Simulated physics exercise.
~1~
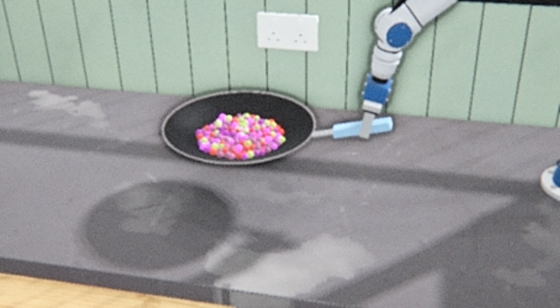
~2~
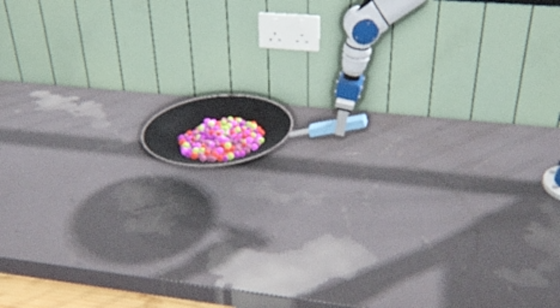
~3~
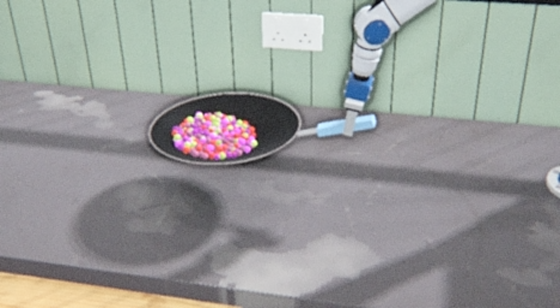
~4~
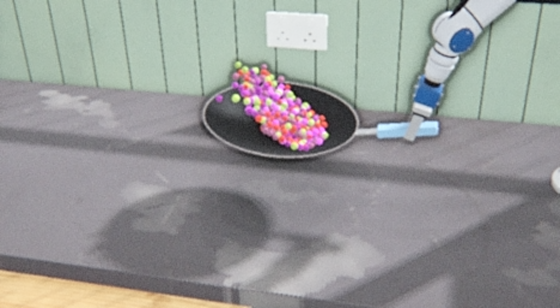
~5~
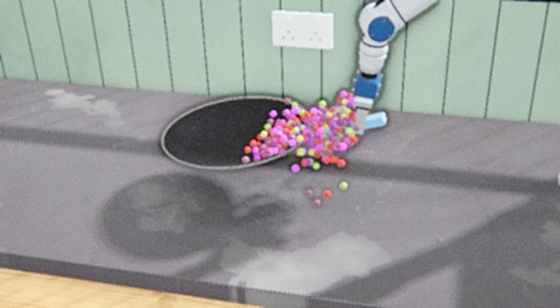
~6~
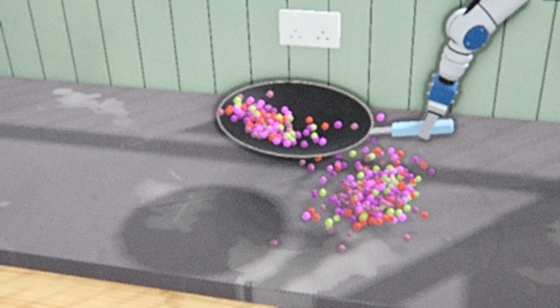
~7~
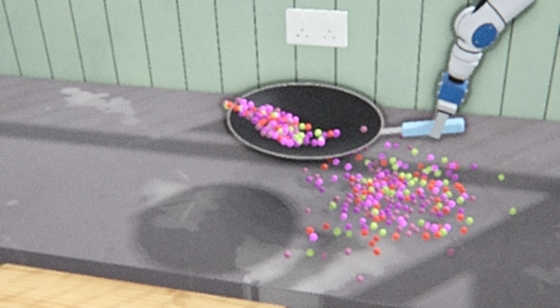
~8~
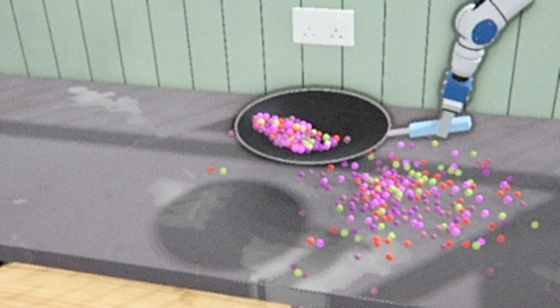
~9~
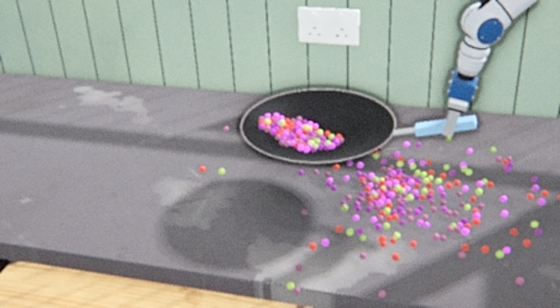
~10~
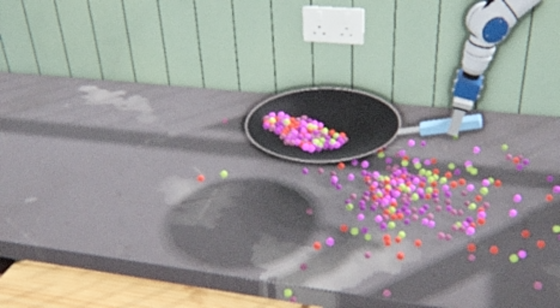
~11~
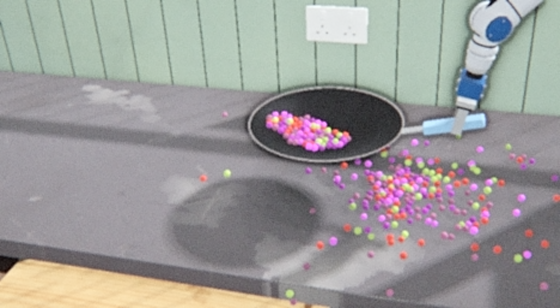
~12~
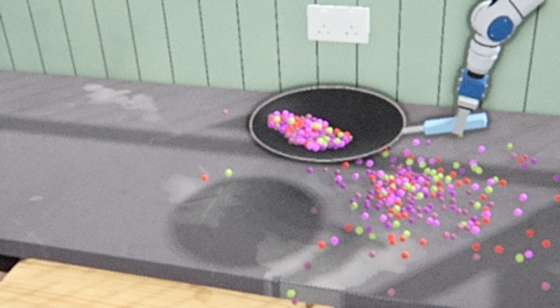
Colorful round sweets spilled over the handle side of a black wok as a robot arm jerked it back and forth above a grey counter, scattering most of them across the surface to the right, while a smaller heap stayed in the wok.
